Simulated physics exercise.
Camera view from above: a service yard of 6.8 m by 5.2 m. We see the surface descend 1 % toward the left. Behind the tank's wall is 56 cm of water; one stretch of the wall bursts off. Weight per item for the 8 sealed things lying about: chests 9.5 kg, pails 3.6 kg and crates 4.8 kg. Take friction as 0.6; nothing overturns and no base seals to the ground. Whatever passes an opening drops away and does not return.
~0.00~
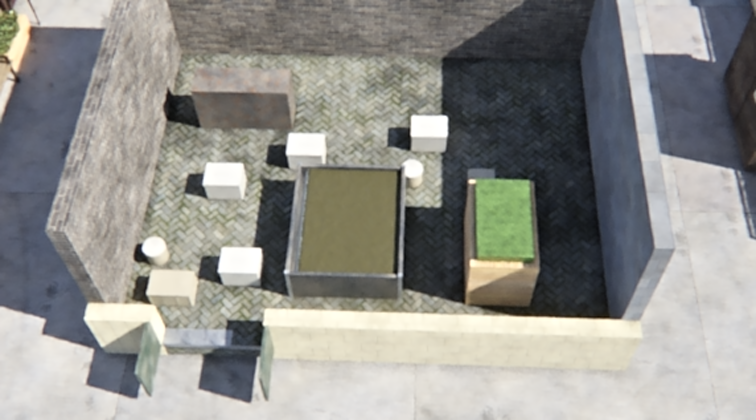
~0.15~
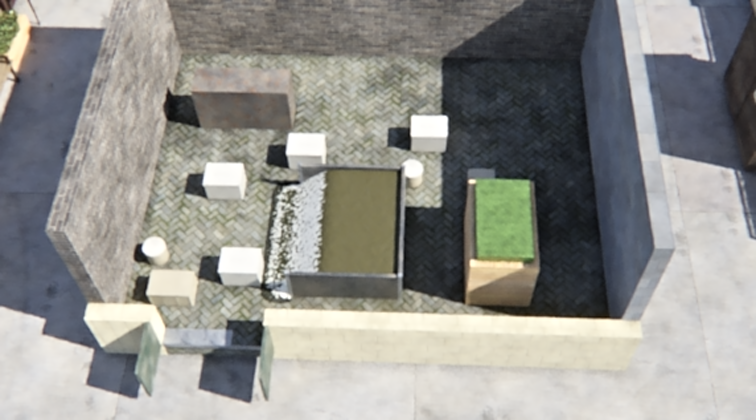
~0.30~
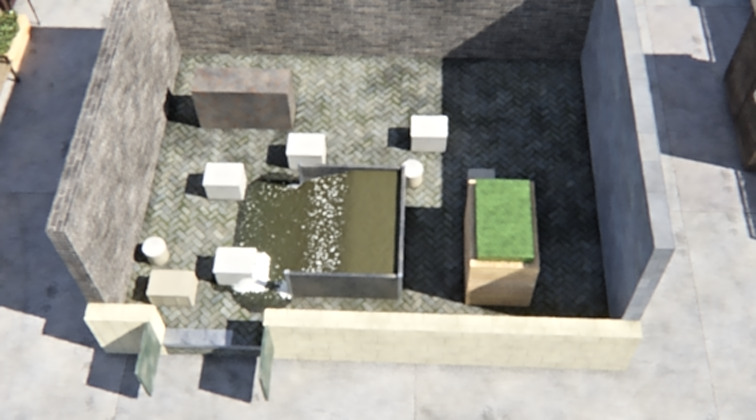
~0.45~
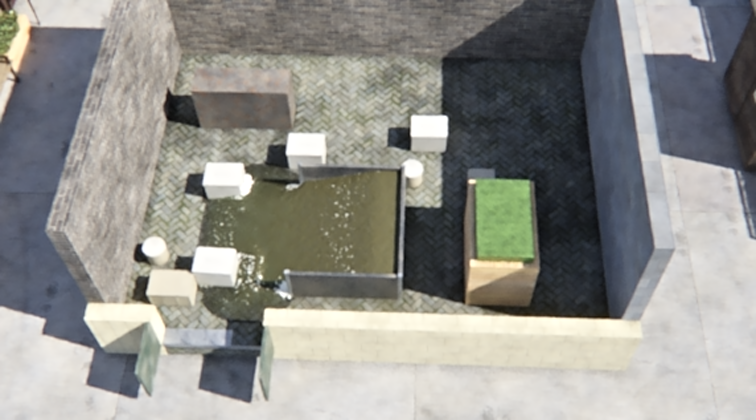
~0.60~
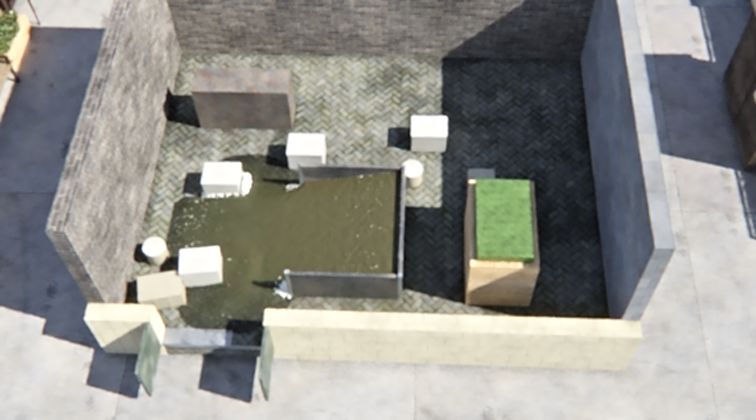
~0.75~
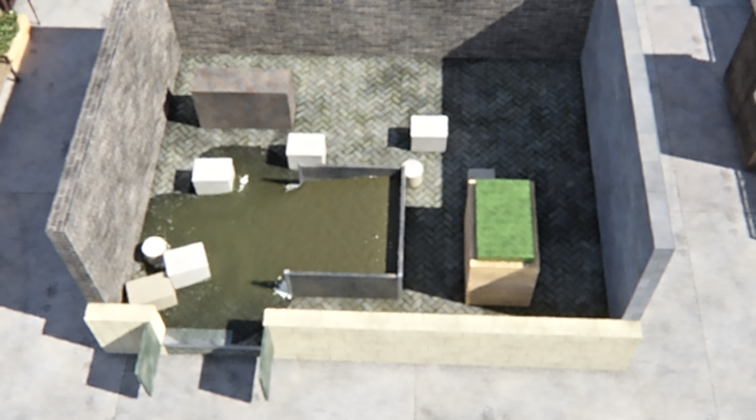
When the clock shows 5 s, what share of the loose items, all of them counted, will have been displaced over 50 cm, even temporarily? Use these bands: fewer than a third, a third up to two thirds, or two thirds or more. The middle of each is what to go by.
It falls in a third up to two thirds.
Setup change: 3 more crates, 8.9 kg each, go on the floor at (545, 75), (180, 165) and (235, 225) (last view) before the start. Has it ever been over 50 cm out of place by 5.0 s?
Taking them one by one: It stays within, then it goes beyond, then it goes beyond.
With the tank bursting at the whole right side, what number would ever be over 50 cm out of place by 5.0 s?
Then it comes to 3 of them.
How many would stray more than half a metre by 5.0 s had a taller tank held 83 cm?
It would come to 7 of them.
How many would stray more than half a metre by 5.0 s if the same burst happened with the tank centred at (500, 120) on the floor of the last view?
So the tally would be 7.
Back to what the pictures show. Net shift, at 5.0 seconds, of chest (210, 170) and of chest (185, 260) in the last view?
In turn: 250 cm, 140 cm.
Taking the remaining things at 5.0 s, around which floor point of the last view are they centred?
(335, 183).
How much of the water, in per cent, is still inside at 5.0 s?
Still held: Near 82 %.
After 1.1 s 2 of 8 are over 50 cm from their spots; 2 afloat.
After 2.2 s 2 of 8 are over 50 cm from their spots; 4 afloat.
After 3.5 s 4 of 8 are over 50 cm from their spots; 3 afloat.
After 5.0 s 5 of 8 are over 50 cm from their spots, and 5 have been at some point; 3 afloat.
